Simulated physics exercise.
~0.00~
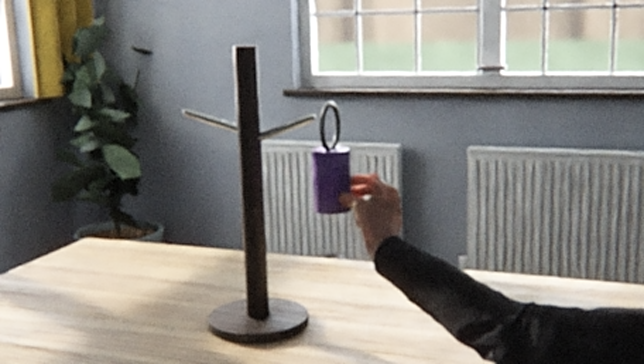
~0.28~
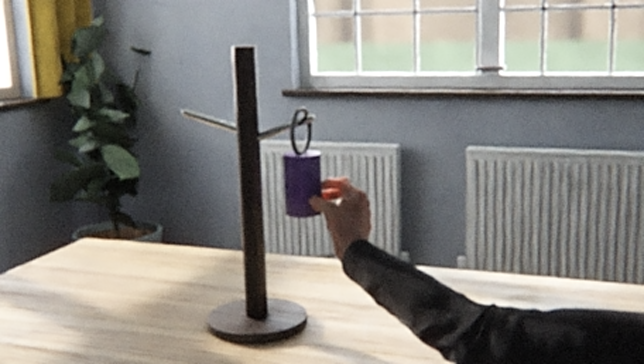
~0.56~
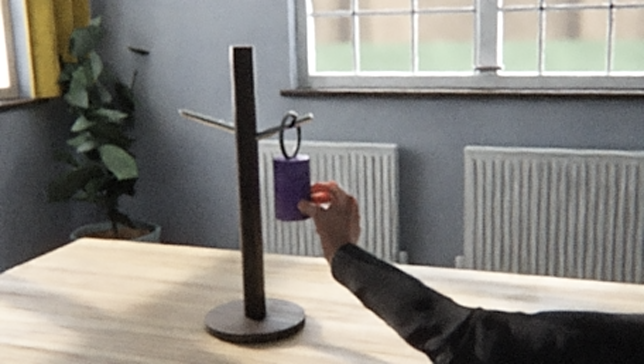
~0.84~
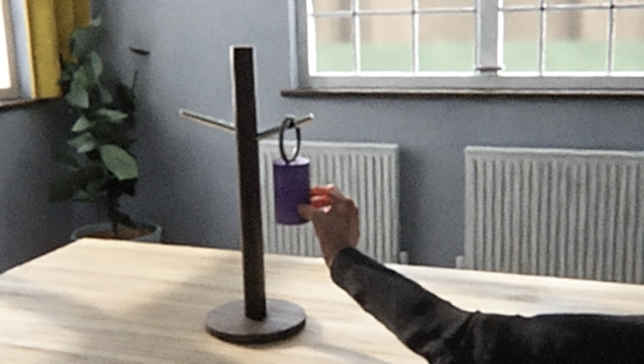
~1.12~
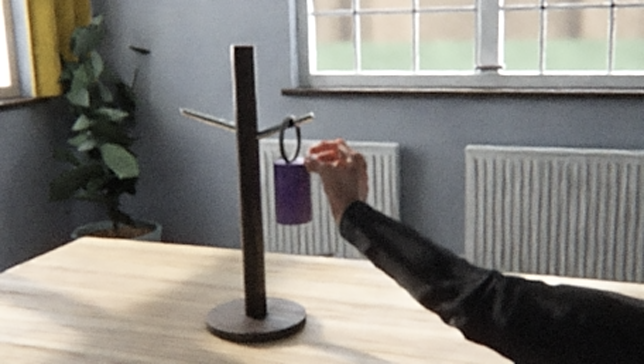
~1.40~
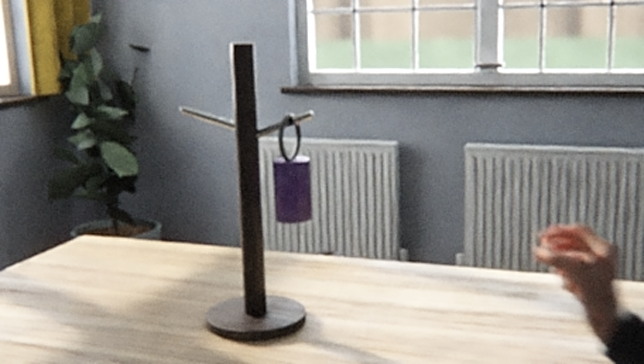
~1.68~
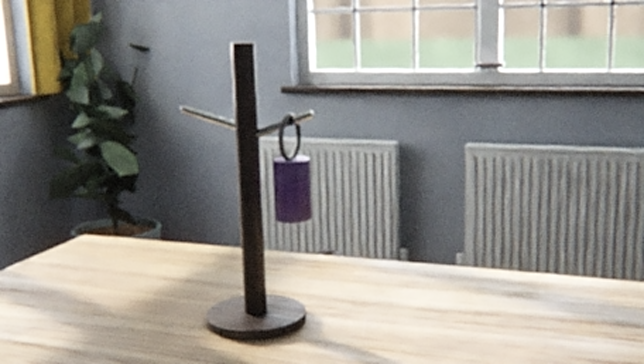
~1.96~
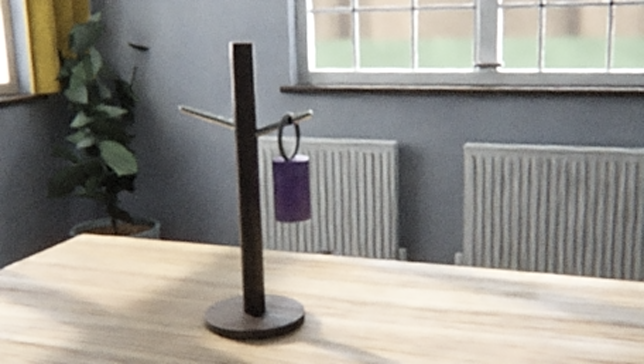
A hand hangs a purple lantern on a peg stand, withdraws, and leaves it hanging.
